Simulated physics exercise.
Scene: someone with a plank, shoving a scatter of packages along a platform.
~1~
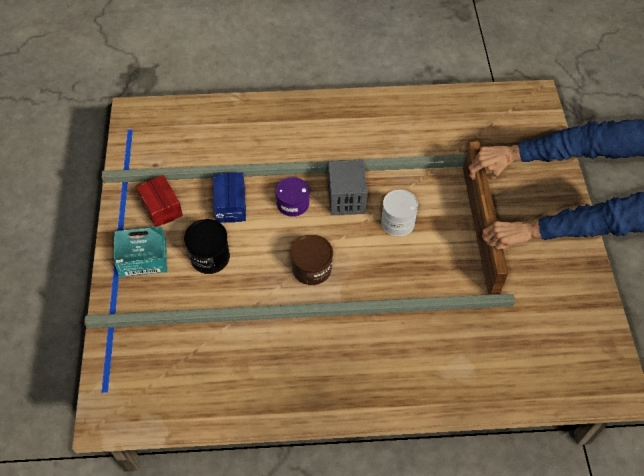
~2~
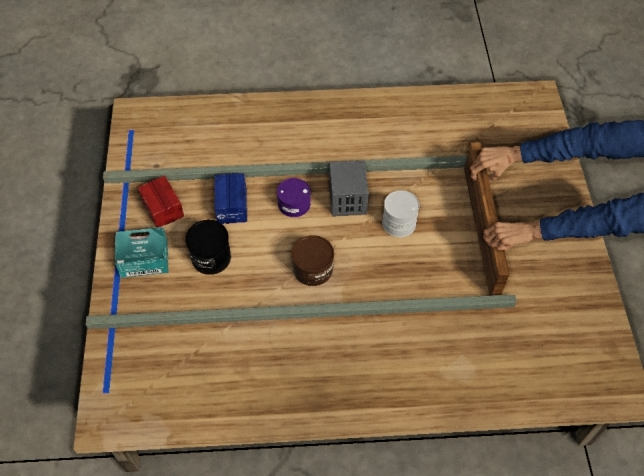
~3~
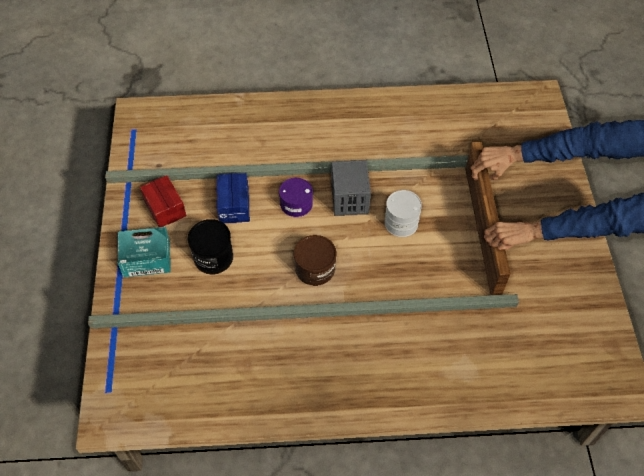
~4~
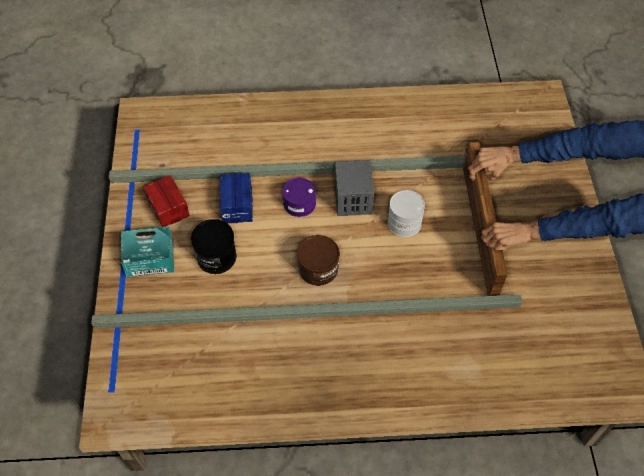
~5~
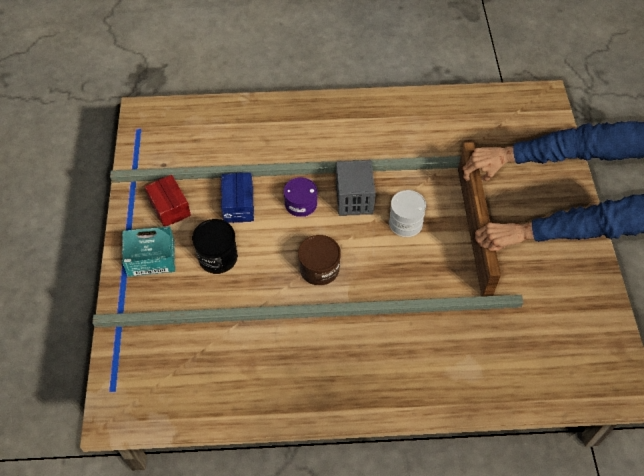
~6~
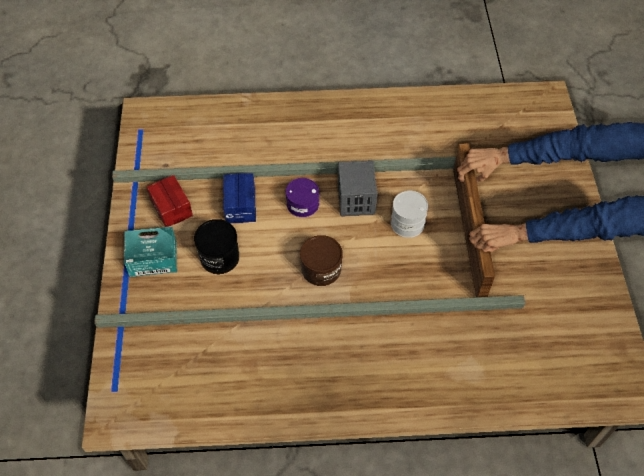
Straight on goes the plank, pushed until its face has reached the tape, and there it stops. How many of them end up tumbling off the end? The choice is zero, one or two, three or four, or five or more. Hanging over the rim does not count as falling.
The push is going to send five or more over the edge.
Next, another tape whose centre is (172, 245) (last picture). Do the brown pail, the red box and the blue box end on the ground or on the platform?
Looking at each in turn, the brown pail is still there, the red box is gone, and the blue box is gone.
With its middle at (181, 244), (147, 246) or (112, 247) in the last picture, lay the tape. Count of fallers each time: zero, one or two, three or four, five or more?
In the order of the places given: Three or four; 5 or more; 5 or more.
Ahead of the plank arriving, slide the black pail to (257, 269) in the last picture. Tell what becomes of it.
Starting there, it falls away.
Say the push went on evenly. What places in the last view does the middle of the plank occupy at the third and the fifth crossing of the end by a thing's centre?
At (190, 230) for the third, at (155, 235) for the fifth.
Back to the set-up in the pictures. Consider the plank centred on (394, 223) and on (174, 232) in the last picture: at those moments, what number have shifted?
That gives 2 for the first and 8 for the second.
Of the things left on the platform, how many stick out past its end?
You'd get 3.
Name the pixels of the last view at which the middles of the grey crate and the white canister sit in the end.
For the grey crate it's (110, 196), and for the white canister it's (108, 228).
Soon after, none off yet; turquoise box at rest near (151, 252); red box at rest near (170, 201); black pail at rest near (218, 247).
After that, none off yet; turquoise box moving near (149, 252); red box displaced about its own width near (132, 201); black pail displaced about its own width near (193, 242).
In the end, the number that fall off is five or more; gone, purple canister, blue box, black pail, red box and turquoise box.
